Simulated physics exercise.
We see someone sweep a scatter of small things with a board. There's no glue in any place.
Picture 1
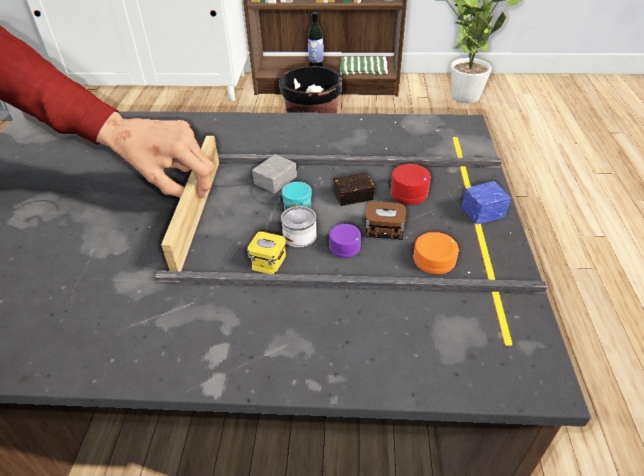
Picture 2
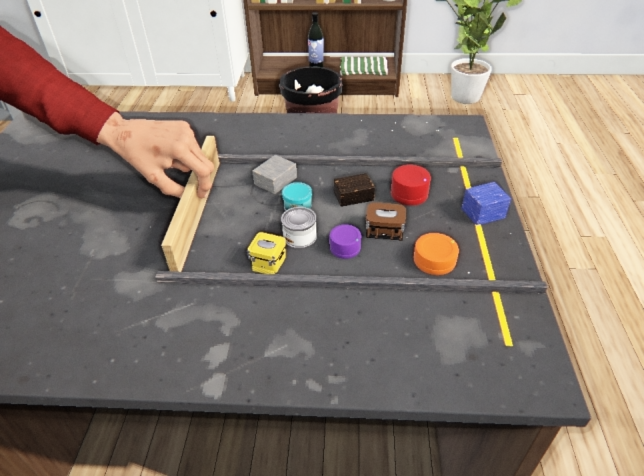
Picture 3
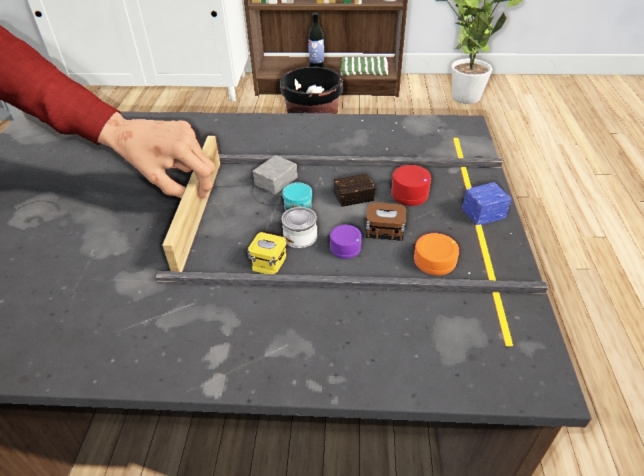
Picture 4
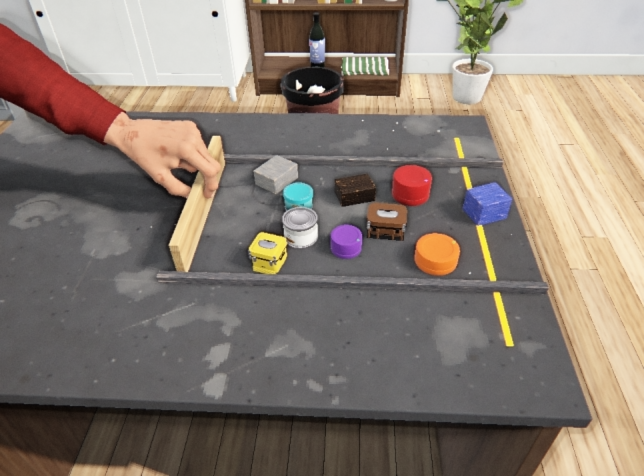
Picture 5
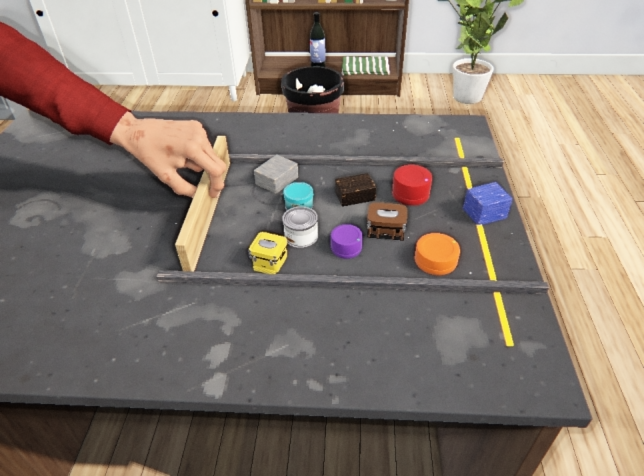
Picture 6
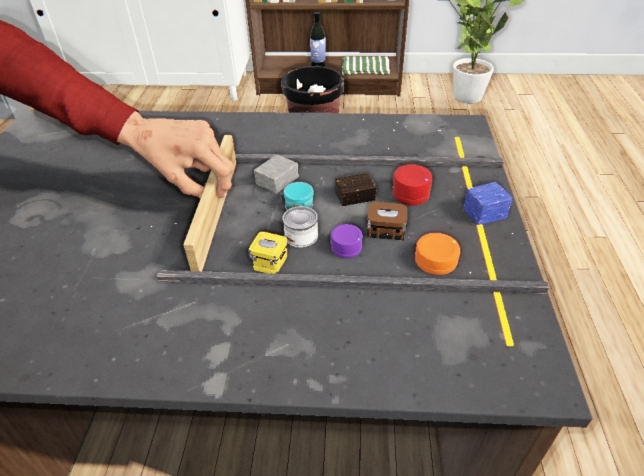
To begin with, a hand in a red sleeve holds a wooden board upright at the left of a dark tabletop, behind scattered small blocks, lids and containers. The hand then slides the board slightly to the right between two rails, while the objects stay practically still.
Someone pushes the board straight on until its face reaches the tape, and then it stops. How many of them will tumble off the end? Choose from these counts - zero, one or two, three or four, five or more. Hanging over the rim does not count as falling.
Count: Three or four.
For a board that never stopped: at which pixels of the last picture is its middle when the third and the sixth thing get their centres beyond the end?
(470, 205) and (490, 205).
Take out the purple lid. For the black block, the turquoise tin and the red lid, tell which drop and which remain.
Black block - safe; turquoise tin - safe; red lid - gone.
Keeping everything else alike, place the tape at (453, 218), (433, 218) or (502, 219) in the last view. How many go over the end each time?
Going through each try, you'd get 0, 0 and 6.
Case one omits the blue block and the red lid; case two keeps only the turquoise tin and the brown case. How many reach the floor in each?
1 in the first case and 2 in the second.
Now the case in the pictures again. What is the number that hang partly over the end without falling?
The number overhanging is 3.
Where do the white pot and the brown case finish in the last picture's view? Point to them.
In the last picture the white pot sits around (504, 234) and the brown case around (525, 219).
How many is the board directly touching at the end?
That makes 4.
A little later, none off yet; blue block at rest near (487, 203); orange lid at rest near (437, 253); red lid at rest near (412, 185).
Next, none off yet; blue block at rest near (487, 203); orange lid shifted a little near (451, 255); red lid shifted about its own width near (442, 185).
Later still, none off yet; blue block shifted a little near (506, 201); orange lid shifted well along near (525, 265); red lid shifted well along near (493, 177).
When it is over, the number that fall off is three or four; down, red lid, orange lid and blue block.
